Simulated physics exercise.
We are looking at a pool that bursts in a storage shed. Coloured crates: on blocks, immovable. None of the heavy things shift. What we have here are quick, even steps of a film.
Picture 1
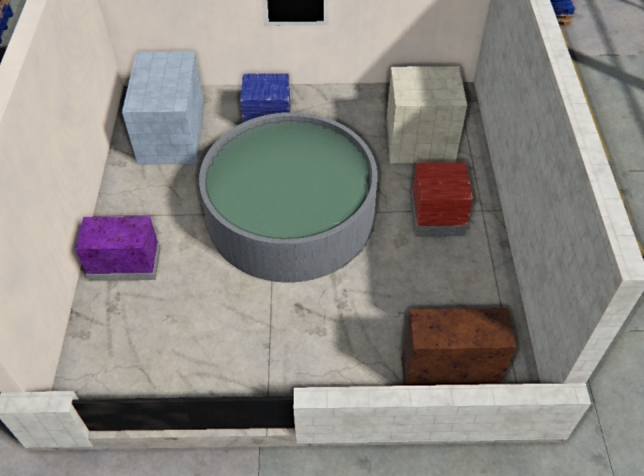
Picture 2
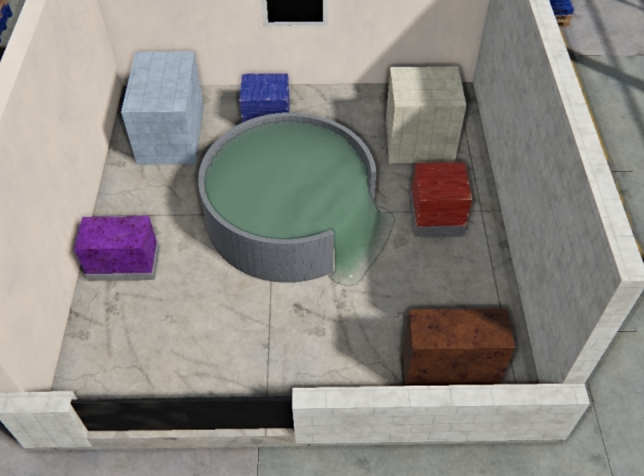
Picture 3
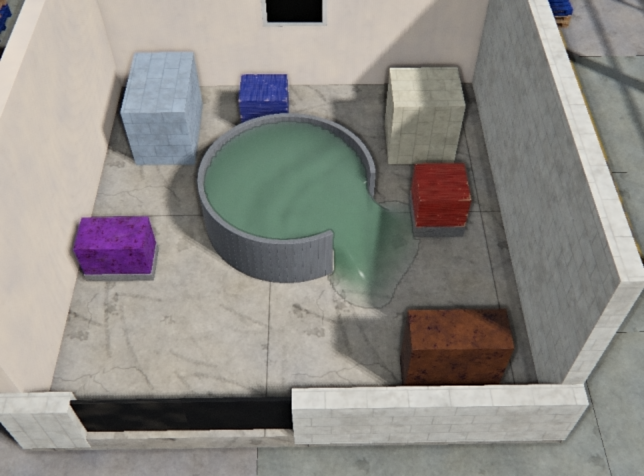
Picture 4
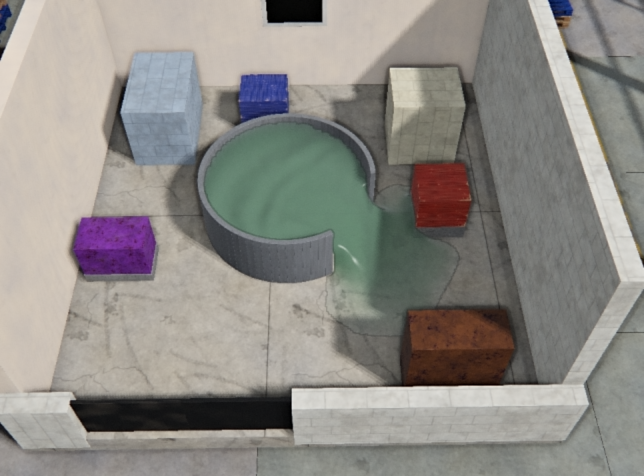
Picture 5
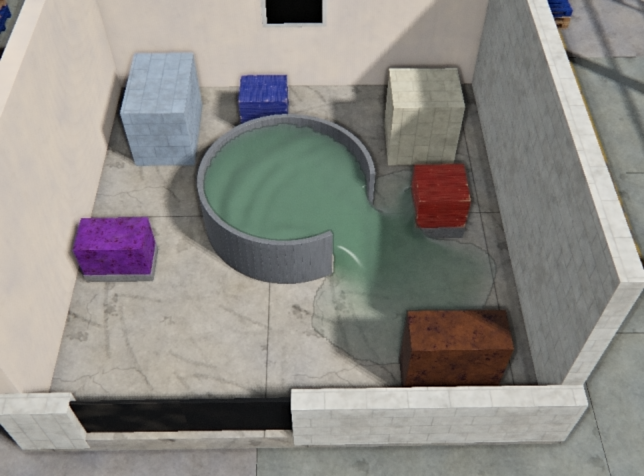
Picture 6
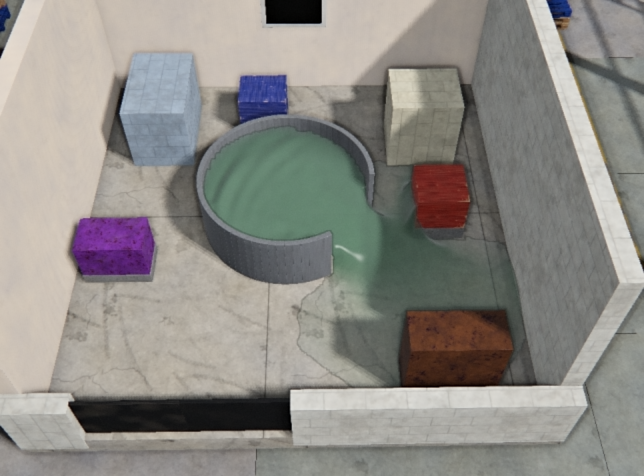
A round grey tank of green water stands in the middle of a roofless, pale-walled room with a stained concrete floor, seen from a high, unmoving viewpoint. Pale blue, blue and cream blocks sit behind it, purple at left, red and rusty brown at right. The still water bursts through a gap in the tank's lower right side and spreads across the floor, around the red and brown blocks.
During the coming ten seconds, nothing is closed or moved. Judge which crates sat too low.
The purple crate was too low. The red crate was too low. The blue crate was too low.
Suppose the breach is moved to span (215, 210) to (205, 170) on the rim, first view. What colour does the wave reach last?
That would be the red crate.
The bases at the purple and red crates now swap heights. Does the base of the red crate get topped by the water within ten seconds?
Note: Red crate is flooded.
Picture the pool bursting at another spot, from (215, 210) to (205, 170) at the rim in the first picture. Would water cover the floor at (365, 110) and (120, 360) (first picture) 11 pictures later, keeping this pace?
First spot unflooded, second spot swamped.
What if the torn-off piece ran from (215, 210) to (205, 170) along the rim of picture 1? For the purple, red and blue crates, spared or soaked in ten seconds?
Purple crate gets drenched, red crate stays untouched, blue crate gets drenched.
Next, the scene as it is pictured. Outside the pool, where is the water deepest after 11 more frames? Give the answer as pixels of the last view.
Somewhere around pixel (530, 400).
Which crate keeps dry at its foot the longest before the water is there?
The crate marked purple, I reckon.
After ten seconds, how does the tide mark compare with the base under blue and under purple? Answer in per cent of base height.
I'd say 250 per cent for the first one and 130 per cent for the second.
A moment on, water covers 30 % of the floor; the purple crate not reached, the red crate water round its plinth, the blue crate not reached.
Next, water covers 40 % of the floor; the purple crate not reached, the red crate water round its plinth, the blue crate water round its plinth.
Then, water covers 75 % of the floor; the purple crate water round its plinth, the red crate water round its plinth, the blue crate water round its plinth.
Later, water covers 100 % of the floor; the purple crate water round its plinth, the red crate water round its plinth, the blue crate water round its plinth.
In the end, water covers 100 % of the floor; the purple crate was topped, the red crate was topped, the blue crate was topped.
